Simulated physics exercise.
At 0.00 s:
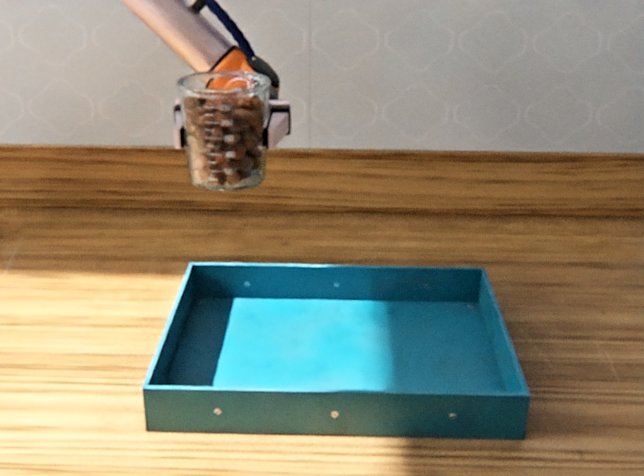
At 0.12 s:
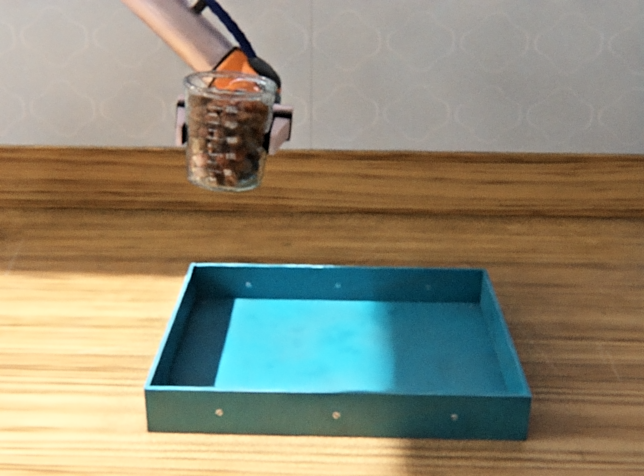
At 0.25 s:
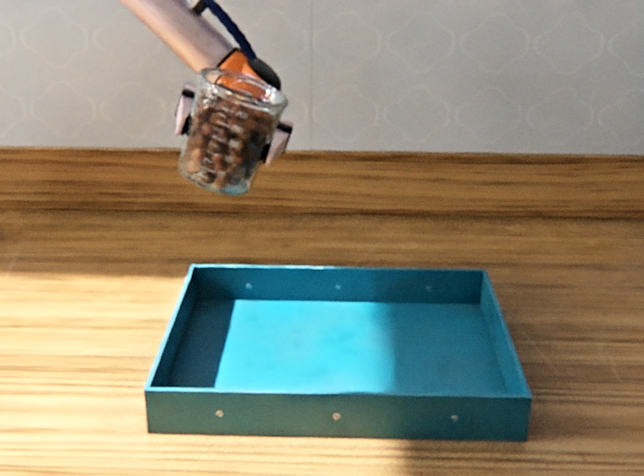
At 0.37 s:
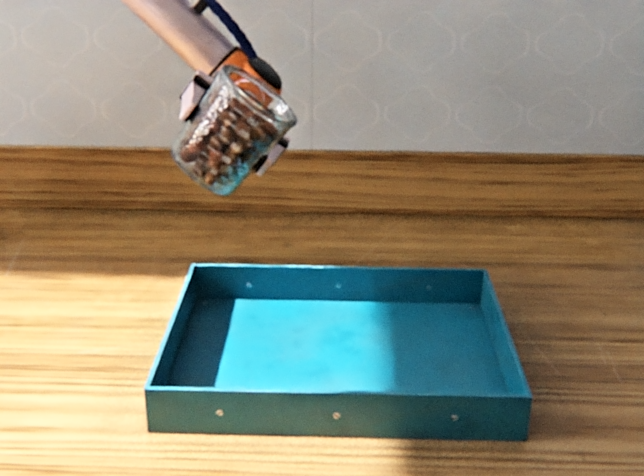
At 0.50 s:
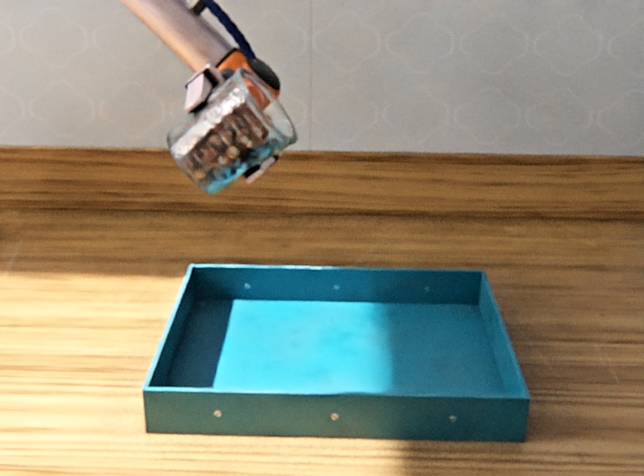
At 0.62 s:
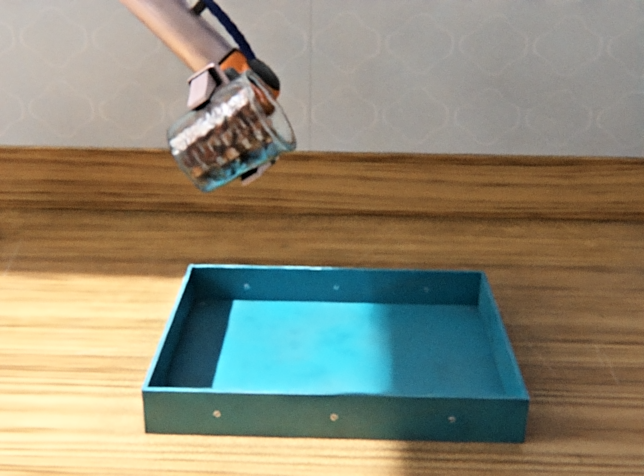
A robot arm tilts a clear cup of hazelnuts rightward above a blue tray.
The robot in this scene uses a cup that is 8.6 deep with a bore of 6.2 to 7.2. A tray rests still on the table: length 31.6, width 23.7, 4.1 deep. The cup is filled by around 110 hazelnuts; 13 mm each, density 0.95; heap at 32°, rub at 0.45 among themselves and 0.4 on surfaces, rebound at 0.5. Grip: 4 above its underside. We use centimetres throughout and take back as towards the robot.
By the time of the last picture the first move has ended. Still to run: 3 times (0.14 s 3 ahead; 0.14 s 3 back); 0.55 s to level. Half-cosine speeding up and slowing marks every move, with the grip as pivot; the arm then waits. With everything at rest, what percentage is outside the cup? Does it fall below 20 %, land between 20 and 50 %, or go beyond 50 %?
It falls below 20 %.
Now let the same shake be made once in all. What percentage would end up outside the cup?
In that case it would be roughly 5 per cent.
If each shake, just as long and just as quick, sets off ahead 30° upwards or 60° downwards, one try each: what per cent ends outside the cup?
Roughly 15 per cent, then 0 per cent.
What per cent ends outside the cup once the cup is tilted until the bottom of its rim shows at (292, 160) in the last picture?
That comes to some 35 percent.
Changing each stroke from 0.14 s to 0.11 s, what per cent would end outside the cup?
I'd expect close to 20 in a hundred.
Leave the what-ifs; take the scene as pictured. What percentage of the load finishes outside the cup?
Around 10 percent.
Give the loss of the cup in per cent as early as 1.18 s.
Some 10 per cent.
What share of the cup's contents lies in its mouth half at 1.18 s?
Mouth half: Close to 45 per cent.
By 1.18 s, tilted 57° forward, highest piece 25 above the table; 100 in the cup, 5 in the tray, 4 in flight or on a rim.
By 1.73 s, tilted 29° forward, highest piece 26 above the table; 98 in the cup, 11 in the tray.
By 2.21 s, level, highest piece 27 above the table; 98 in the cup, 11 in the tray.
By 3.26 s, level, highest piece 27 above the table; 98 in the cup, 11 in the tray.
Final count, 98 in the cup, 11 in the tray. That is 10 % outside the cup.
